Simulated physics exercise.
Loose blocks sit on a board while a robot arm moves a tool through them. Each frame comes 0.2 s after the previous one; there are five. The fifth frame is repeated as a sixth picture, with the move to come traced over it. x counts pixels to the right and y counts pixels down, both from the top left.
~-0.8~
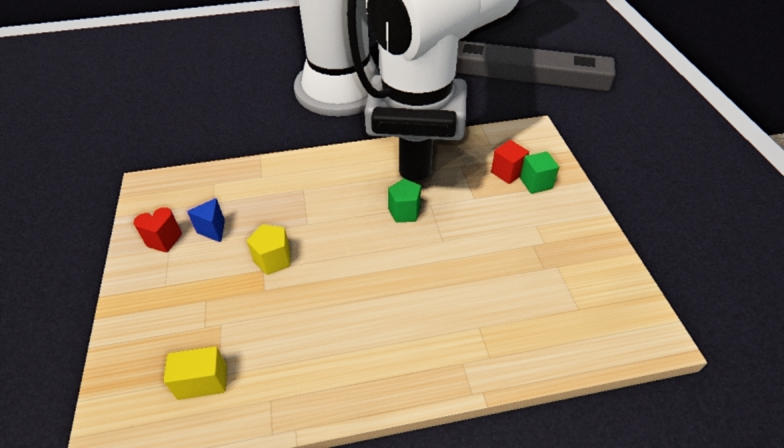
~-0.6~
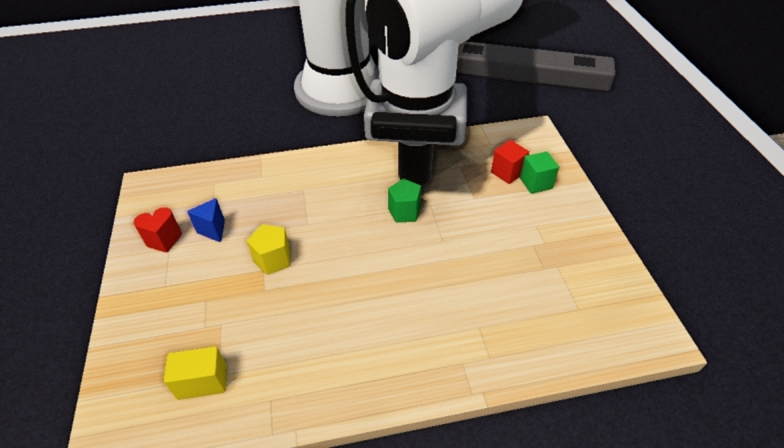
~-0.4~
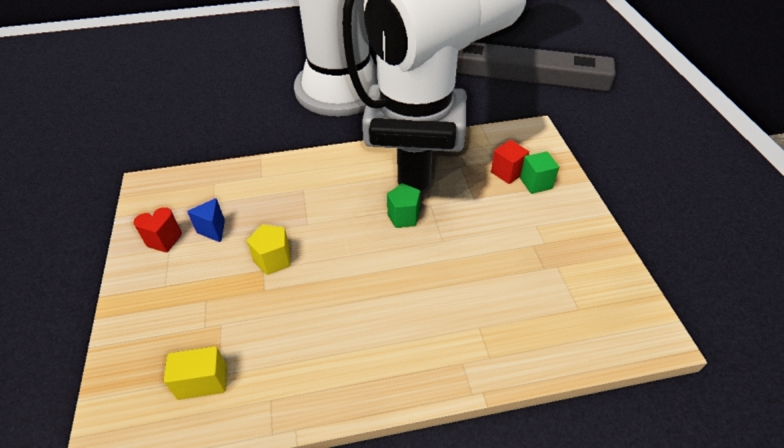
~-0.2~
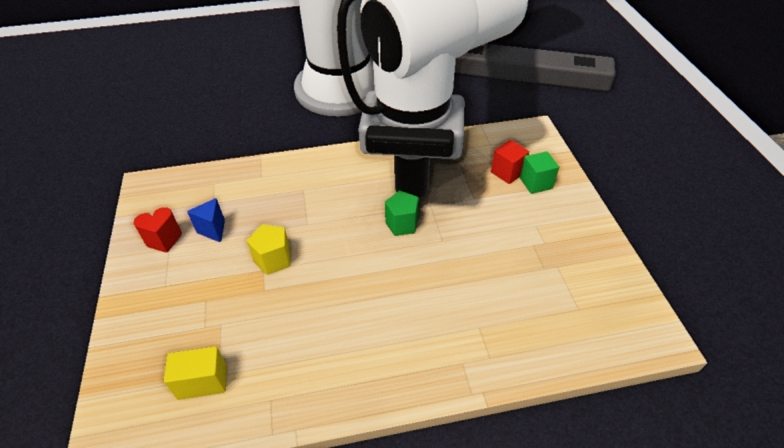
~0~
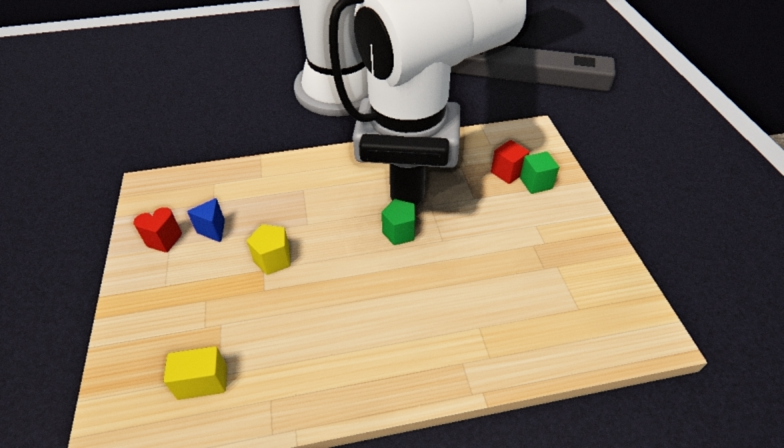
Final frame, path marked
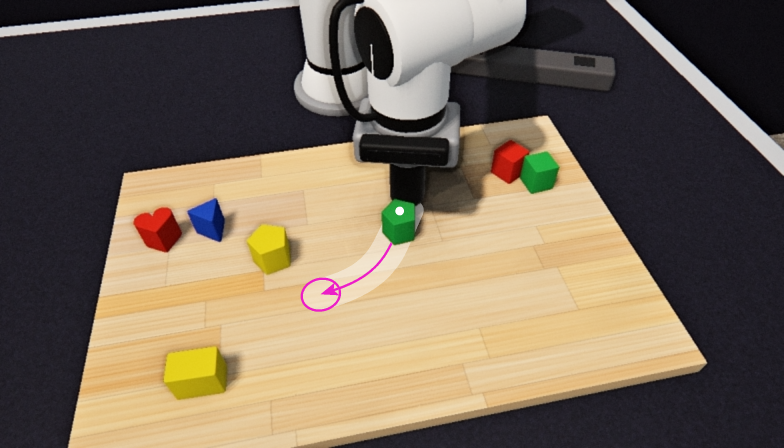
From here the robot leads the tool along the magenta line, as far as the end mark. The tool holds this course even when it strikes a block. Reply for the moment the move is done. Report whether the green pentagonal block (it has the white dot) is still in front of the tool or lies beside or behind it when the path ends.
It is off to the side or behind.
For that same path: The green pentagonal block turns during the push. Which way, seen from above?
Viewed from the top, it goes anticlockwise.
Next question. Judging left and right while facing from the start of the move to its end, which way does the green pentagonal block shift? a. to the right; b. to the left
My pick is b.
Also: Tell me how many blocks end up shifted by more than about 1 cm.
One block shifts.
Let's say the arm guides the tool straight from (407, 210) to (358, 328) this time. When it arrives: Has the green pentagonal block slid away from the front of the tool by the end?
Going by the path, no.
The drawn path runs from (407, 210) via (392, 242) and (366, 275), ending at (321, 294); the dot is on the green pentagonal block.
On the path given first. One third of the way, tool (391, 230); green pentagonal block (388, 248), turned 20° anticlockwise.
Two thirds of the way, tool (364, 262); green pentagonal block (370, 285), turned 55° anticlockwise.
At the end, tool (318, 282); yellow pentagonal block not moved; green pentagonal block (364, 293), turned 90° anticlockwise.
